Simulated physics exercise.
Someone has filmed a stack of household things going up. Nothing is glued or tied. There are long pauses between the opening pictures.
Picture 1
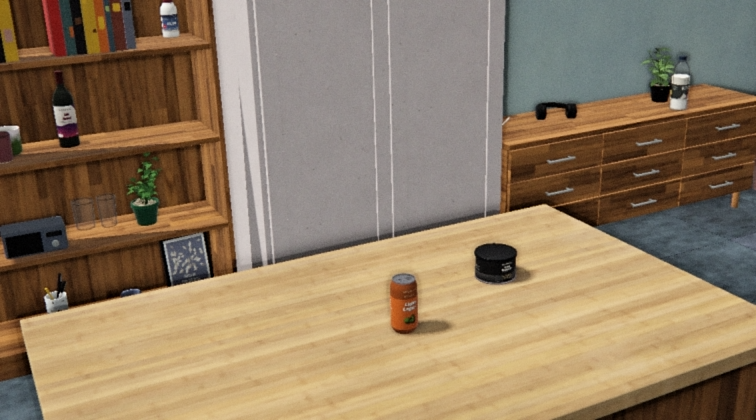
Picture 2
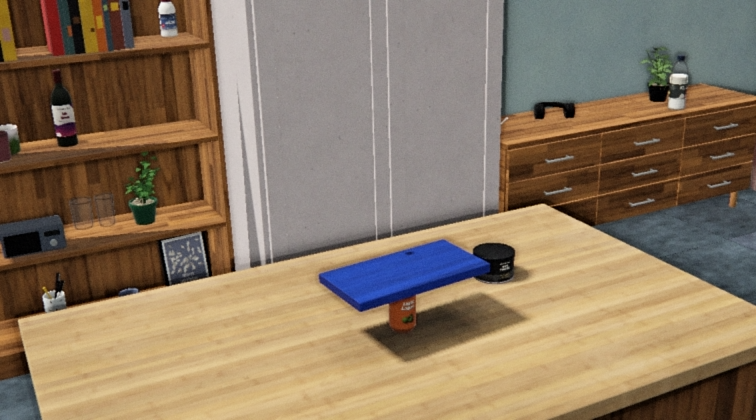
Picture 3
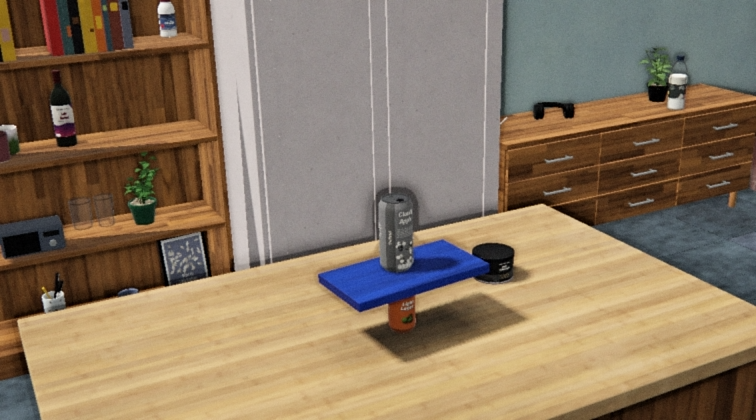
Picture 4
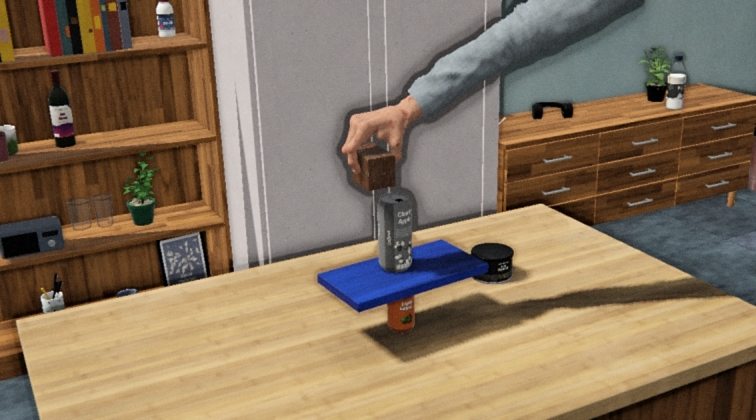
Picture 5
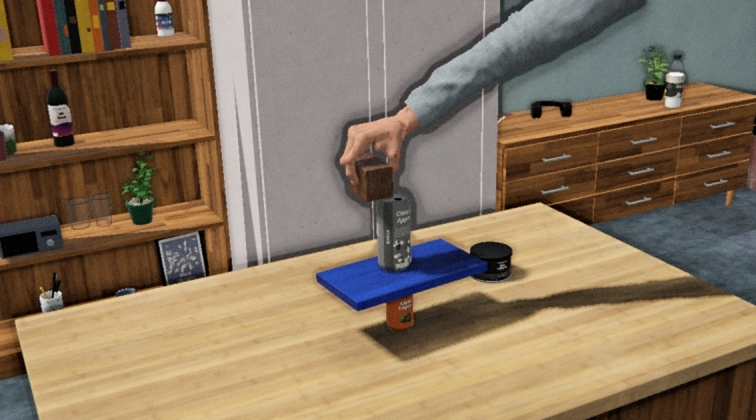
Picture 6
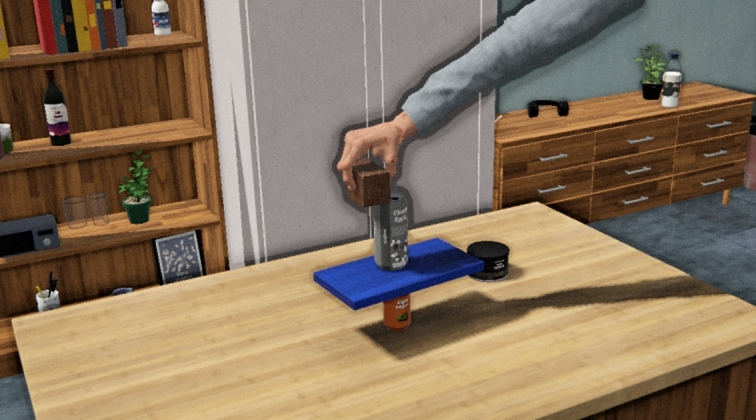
On a wooden tabletop, a blue board and grey can appear stacked on an orange can, then a hand lowers a brown block.
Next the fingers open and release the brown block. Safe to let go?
Outcome: The pile loses its balance.
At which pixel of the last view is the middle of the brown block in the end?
Near (350, 264).
Then, 0.30 s after the last picture, brown block now fallen.
Then, 0.40 s after the last picture, blue board tipped 6° from how it was; grey can tipped 3° from how it was.
Then, 0.50 s after the last picture, grey can tipped 11° from how it was; blue board tipped 3° from how it was.
Then, 0.80 s after the last picture, things are still on the move.
At rest, fallen, brown block; the other 4 in place. Seen from the same camera at the end, brown block near (351, 263). The pile comes apart.
